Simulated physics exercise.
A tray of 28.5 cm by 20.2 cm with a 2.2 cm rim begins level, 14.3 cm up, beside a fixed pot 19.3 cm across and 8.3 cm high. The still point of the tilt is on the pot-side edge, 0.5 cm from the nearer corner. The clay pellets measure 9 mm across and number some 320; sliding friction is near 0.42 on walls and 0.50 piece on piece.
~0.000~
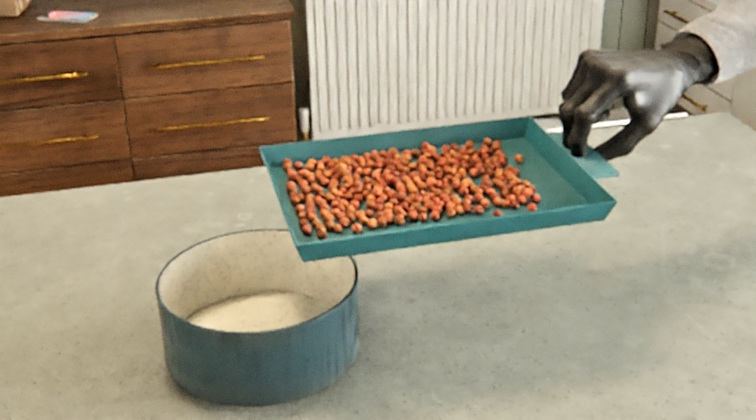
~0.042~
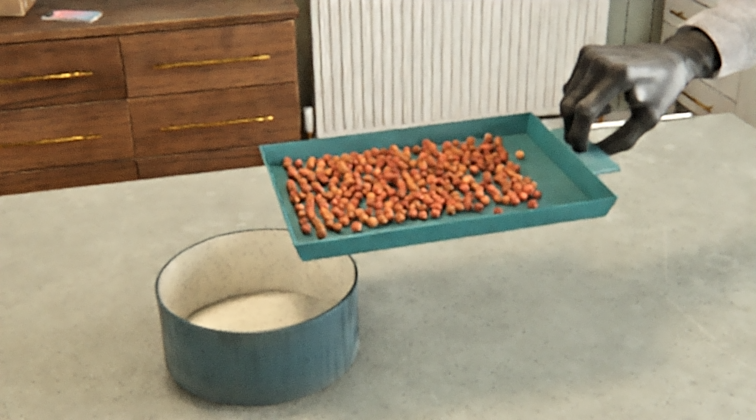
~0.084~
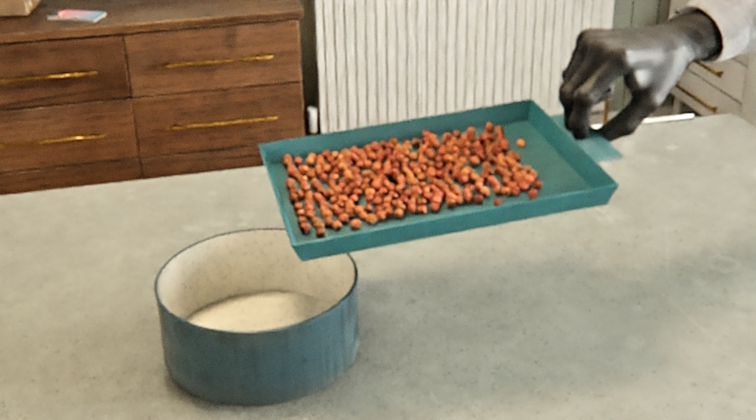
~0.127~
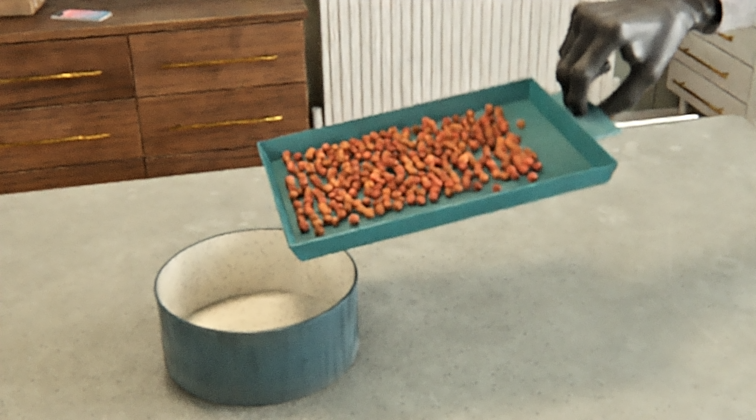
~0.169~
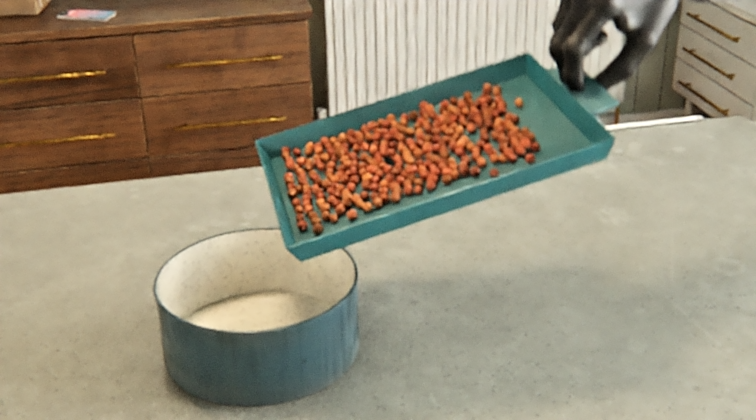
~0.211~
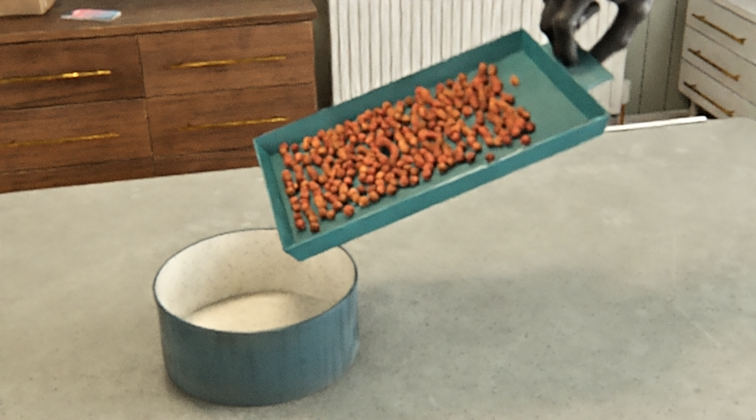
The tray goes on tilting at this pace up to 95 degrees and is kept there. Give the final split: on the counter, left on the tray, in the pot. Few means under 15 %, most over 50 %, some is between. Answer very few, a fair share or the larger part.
Counter: A fair share, tray: Very few, pot: The larger part.
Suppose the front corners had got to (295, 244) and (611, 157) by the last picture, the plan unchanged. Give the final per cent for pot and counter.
Pot 0, counter 100.
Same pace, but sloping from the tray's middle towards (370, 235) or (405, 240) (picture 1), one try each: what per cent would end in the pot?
Some 0 and 0 per cent.
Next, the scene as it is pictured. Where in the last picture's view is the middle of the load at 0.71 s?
At about (255, 208).
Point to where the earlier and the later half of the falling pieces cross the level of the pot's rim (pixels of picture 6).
At about (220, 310), then at (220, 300).
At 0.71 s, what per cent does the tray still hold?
Roughly 75 per cent.
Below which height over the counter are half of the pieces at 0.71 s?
Roughly 16 cm.
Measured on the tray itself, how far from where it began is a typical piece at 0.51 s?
Roughly 6 cm.
After 0.51 s, tilt 57 degrees; the tray holds 100 %, the pot 0 %.
After 0.71 s, tilt 82 degrees; the tray holds 75 %, the pot 5 %.
After 1.03 s, tilt 95 degrees; the tray holds 0 %, the pot 70 %.
At rest (1.6 s), counter 25 %, tray 0 %, pot 75 %.
